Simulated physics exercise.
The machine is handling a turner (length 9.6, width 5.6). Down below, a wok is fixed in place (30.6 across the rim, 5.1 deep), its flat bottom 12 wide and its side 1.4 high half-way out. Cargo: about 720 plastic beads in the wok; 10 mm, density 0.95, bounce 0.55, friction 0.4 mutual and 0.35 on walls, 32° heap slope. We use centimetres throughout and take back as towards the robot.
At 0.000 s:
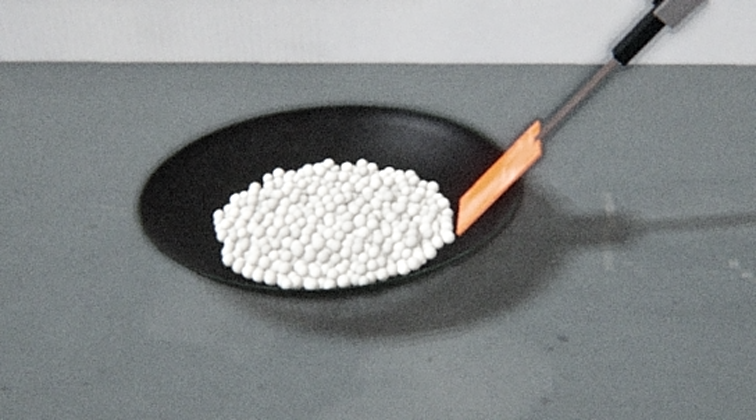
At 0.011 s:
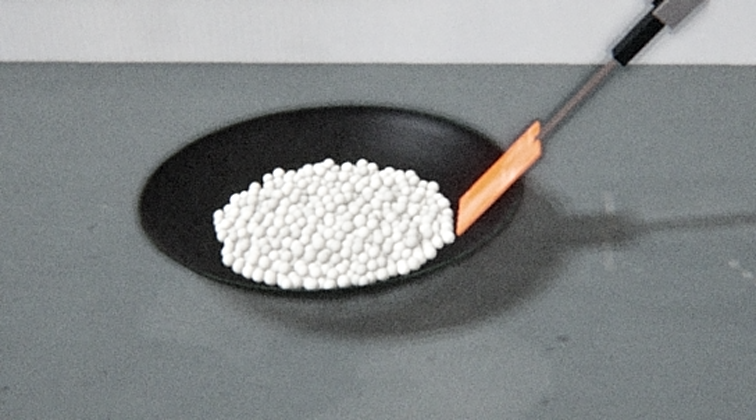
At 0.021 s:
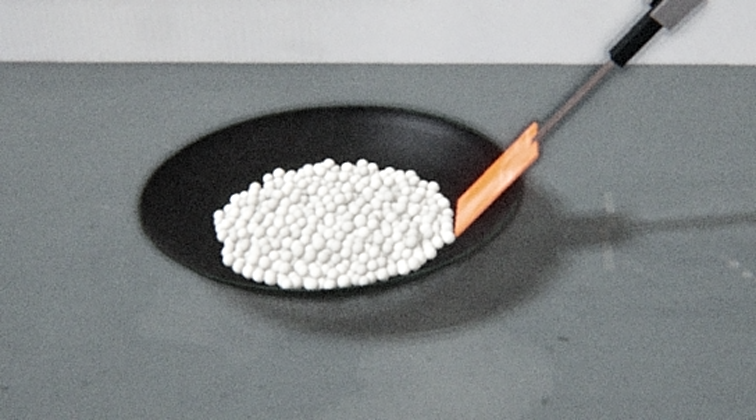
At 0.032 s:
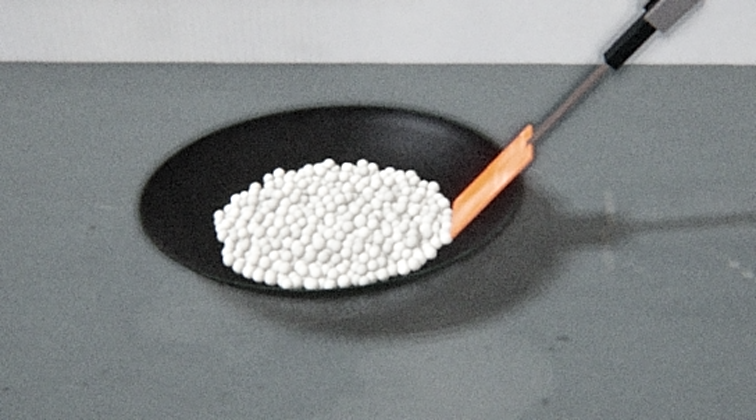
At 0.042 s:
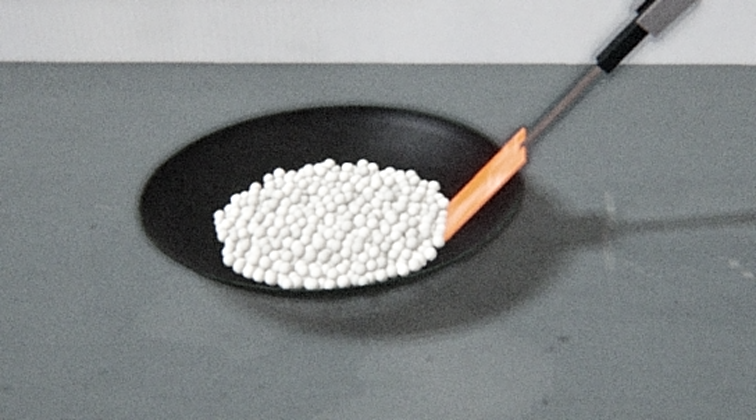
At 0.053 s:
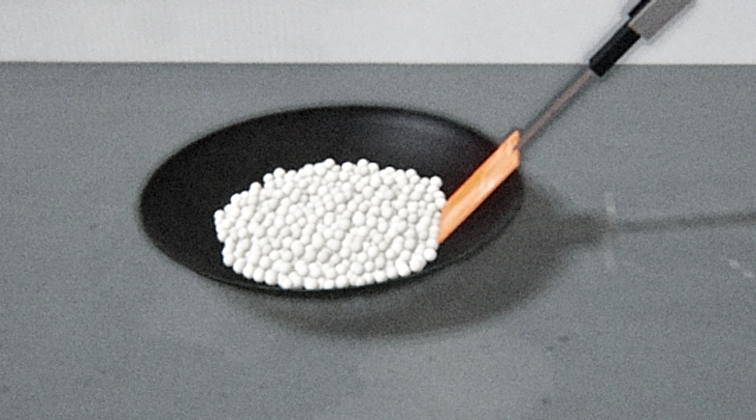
A black wok holding a wide mound of small white beads sits on a plain grey surface with a pale strip behind it, seen from slightly above by a still camera. An orange turner on a dark and grey handle slants in from the upper right, its blade against the beads' right edge. The turner slides slightly left and downward, nudging that edge of beads inward while the rest barely changes.
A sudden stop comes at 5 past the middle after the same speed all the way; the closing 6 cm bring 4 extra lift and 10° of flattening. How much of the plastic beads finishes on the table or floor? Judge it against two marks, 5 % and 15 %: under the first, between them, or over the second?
Under the first, so below 5 %.
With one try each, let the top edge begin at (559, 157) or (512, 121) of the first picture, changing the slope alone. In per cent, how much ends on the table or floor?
Some 0 and 0 per cent.
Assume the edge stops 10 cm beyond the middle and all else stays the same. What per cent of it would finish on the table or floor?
Roughly 5 %.
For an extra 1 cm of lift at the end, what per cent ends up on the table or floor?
0 %.
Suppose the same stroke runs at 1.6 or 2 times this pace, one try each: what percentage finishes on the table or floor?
Some 0 per cent, then some 5 per cent, on the table or floor.
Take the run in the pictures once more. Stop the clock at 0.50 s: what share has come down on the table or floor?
0 per cent.
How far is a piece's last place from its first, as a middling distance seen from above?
The figure is about 2 cm.
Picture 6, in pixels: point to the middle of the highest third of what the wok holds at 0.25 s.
Roughly pixel (299, 210).
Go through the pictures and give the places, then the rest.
The turner top edge at (540, 137), sloping 50°; upper third of the load around (331, 212), from x 220 to 450, top at y 165; 720 in the wok, in the first picture.
The turner top edge at (539, 137), sloping 50°; upper third of the load around (332, 212), from x 220 to 450, top at y 165, in the second picture.
The turner top edge at (537, 139), sloping 50°; upper third of the load around (332, 212), from x 220 to 450, top at y 165, in the third picture.
The turner top edge at (532, 141), sloping 50°; upper third of the load around (332, 212), from x 220 to 450, top at y 165, in the fourth picture.
The turner top edge at (525, 144), sloping 50°; upper third of the load around (333, 212), from x 220 to 445, top at y 165, in the fifth picture.
The turner top edge at (518, 147), sloping 50°; upper third of the load around (337, 213), from x 220 to 440, top at y 165; 720 in the wok, in the sixth picture.
After 0.15 s, sloping 50°, highest piece 4 above the table; 720 in the wok.
After 0.25 s, sloping 46°, highest piece 5 above the table; 720 in the wok.
After 0.50 s, sloping 40°, highest piece 4 above the table; 720 in the wok.
After 1.55 s, sloping 40°, highest piece 4 above the table; 720 in the wok.
In the end, 720 in the wok. That is 0 % on the table or floor.
